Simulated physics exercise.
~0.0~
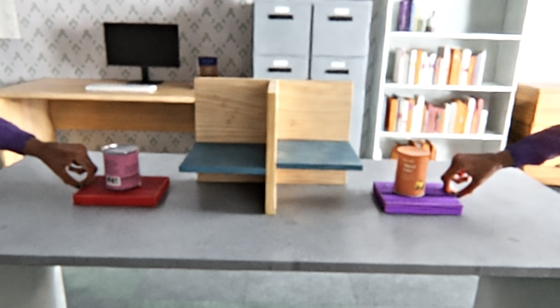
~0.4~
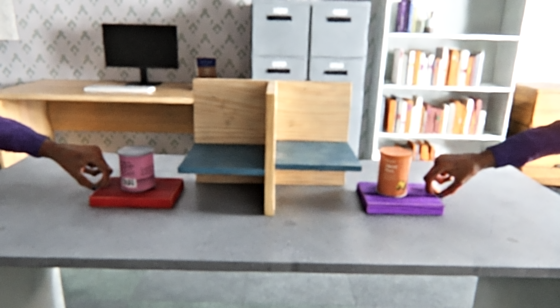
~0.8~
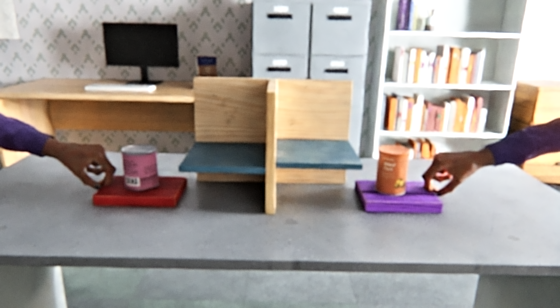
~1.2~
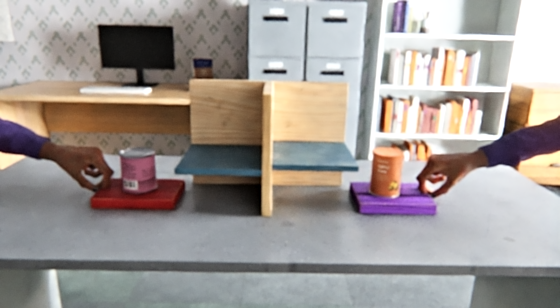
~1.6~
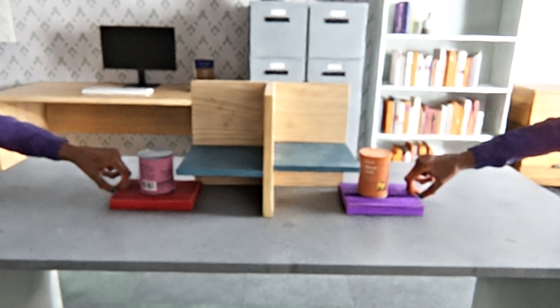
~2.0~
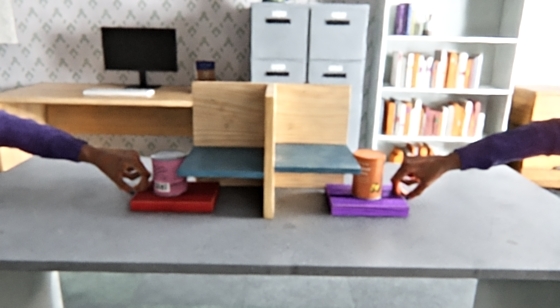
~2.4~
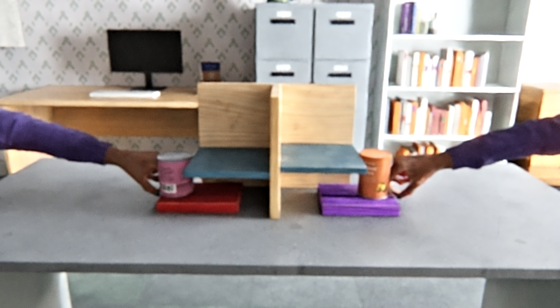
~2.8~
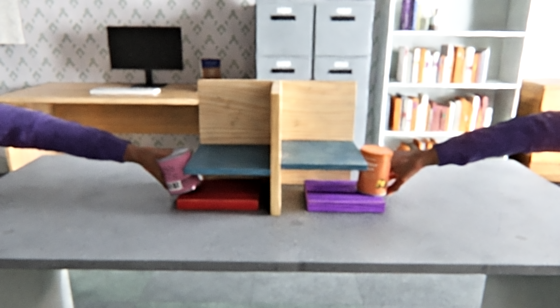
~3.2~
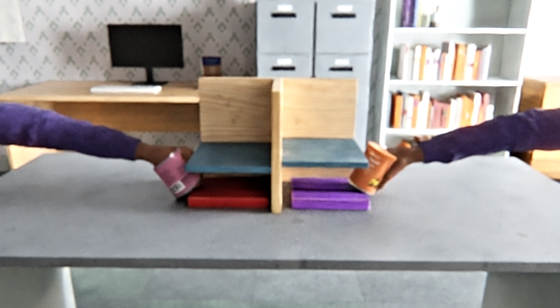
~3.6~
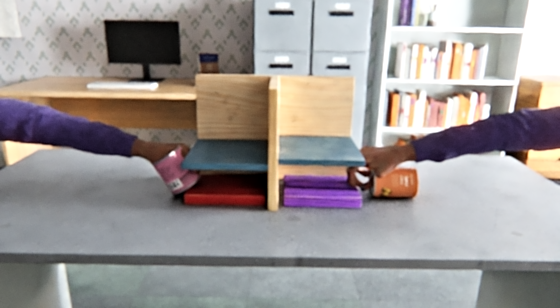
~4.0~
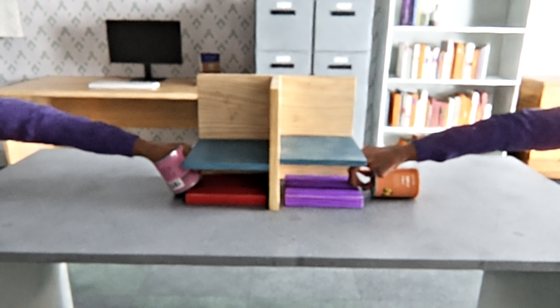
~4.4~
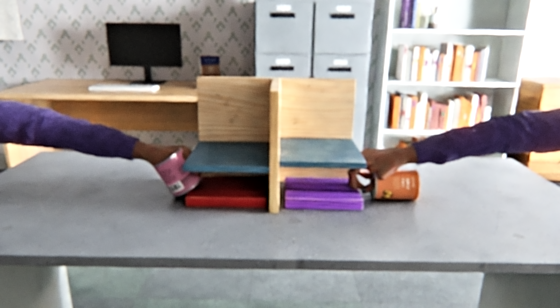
A wooden divider with low blue-grey shelves on both sides stands on a grey table, seen from the front by a slightly swaying camera, with a desk, monitor and bookshelves behind. At left a hand slides a red board carrying a pink pot inward, while at right another hand slides a purple board carrying an orange tin. The boards pass under the shelves, but both containers catch at the shelf edges and slip back on their boards, then lean outward. Finally the tin drops onto its side beside the purple board, while the pink pot stays tilted against the left shelf by the hand.
